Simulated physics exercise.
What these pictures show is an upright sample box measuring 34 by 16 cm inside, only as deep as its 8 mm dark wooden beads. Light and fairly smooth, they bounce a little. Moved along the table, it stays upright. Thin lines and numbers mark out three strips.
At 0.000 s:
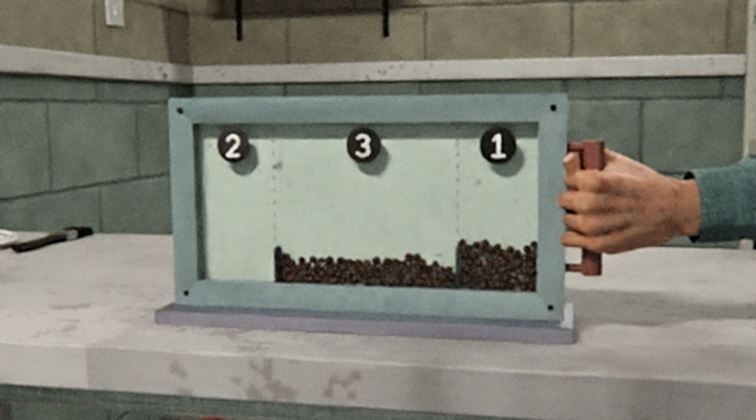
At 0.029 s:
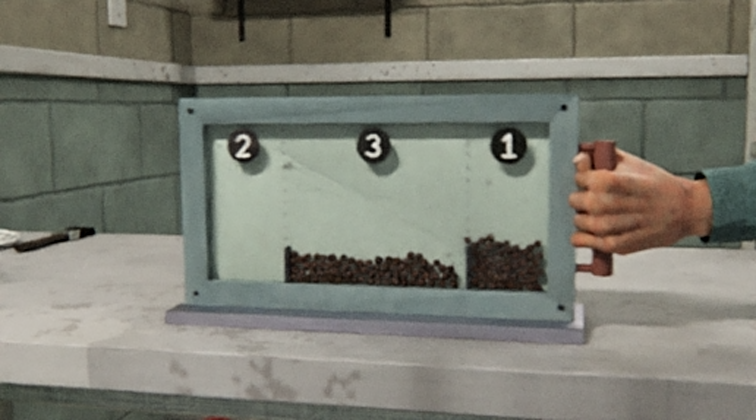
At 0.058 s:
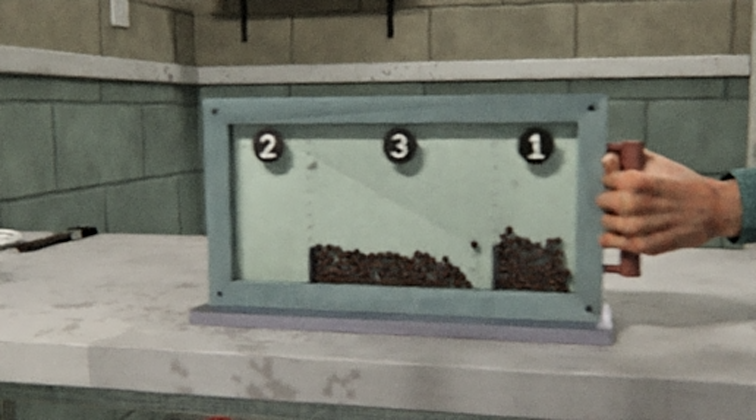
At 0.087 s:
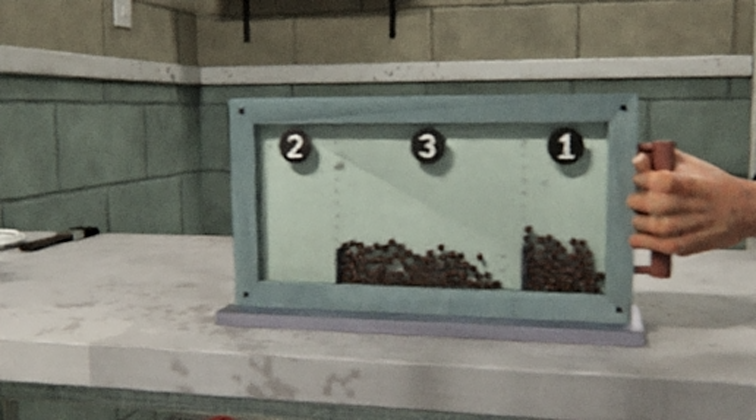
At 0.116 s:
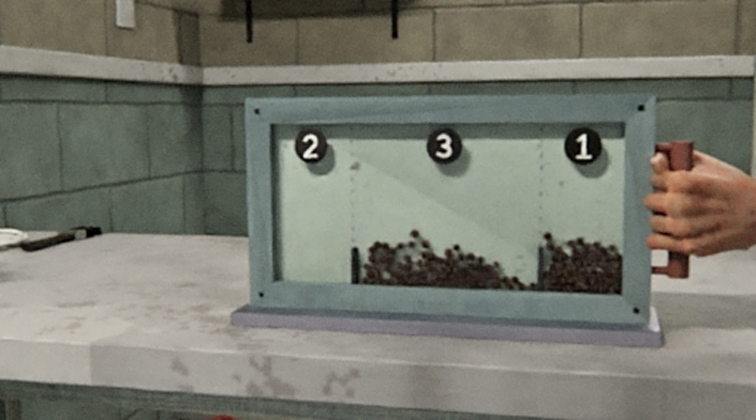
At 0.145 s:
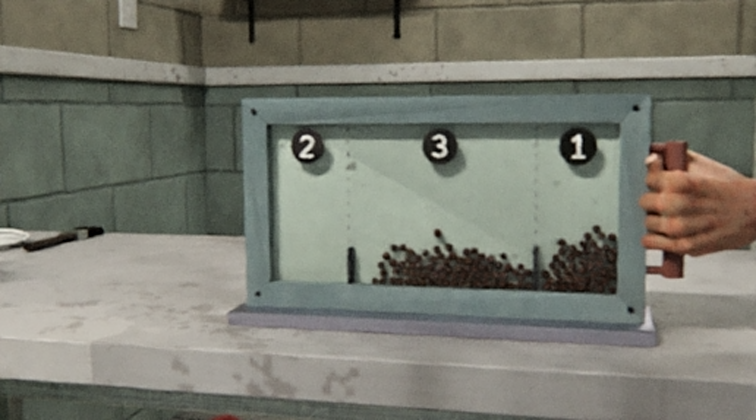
A hand at the right grips the reddish handle of a blue-green framed box and slides it rightward along a pale, stained tabletop, seen from the front by a still camera against green and beige block walls. Behind its clear front, under black discs numbered two, three and one, dark beads lie in the middle and right sections. They bunch leftward, a few hopping up, then shift back rightward as the box slows.
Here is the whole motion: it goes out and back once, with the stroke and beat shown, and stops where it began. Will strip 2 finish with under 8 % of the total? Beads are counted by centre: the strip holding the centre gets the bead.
Yes, under.
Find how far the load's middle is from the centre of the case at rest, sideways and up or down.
About 5 cm right and 6 cm below.
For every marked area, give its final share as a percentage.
Result: Strip 1 = 35, strip 2 = 0, strip 3 = 65.
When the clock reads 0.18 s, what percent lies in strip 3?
It works out at about 60 percent.
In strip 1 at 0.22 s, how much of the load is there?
The share there is some 45 per cent.
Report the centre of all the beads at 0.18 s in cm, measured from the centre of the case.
Right by about 8 cm and below by about 6 cm.
After 0.18 s, it is 5 cm to the right; the beads' middle is 8 cm right of and 6 cm below the centre; no. 1, 40 %, no. 3, 60 %.
After 0.22 s, it is 1 cm to the right; the beads' middle is 8 cm right of and 5 cm below the centre; no. 1, 45 %, no. 3, 55 %.
After 0.25 s, it is at its start; the beads' middle is 7 cm right of and 5 cm below the centre; no. 1, 45 %, no. 3, 55 %.
All still by 0.9 s, it is at its start; no. 1, 35 %, no. 2, 0 %, no. 3, 65 %.
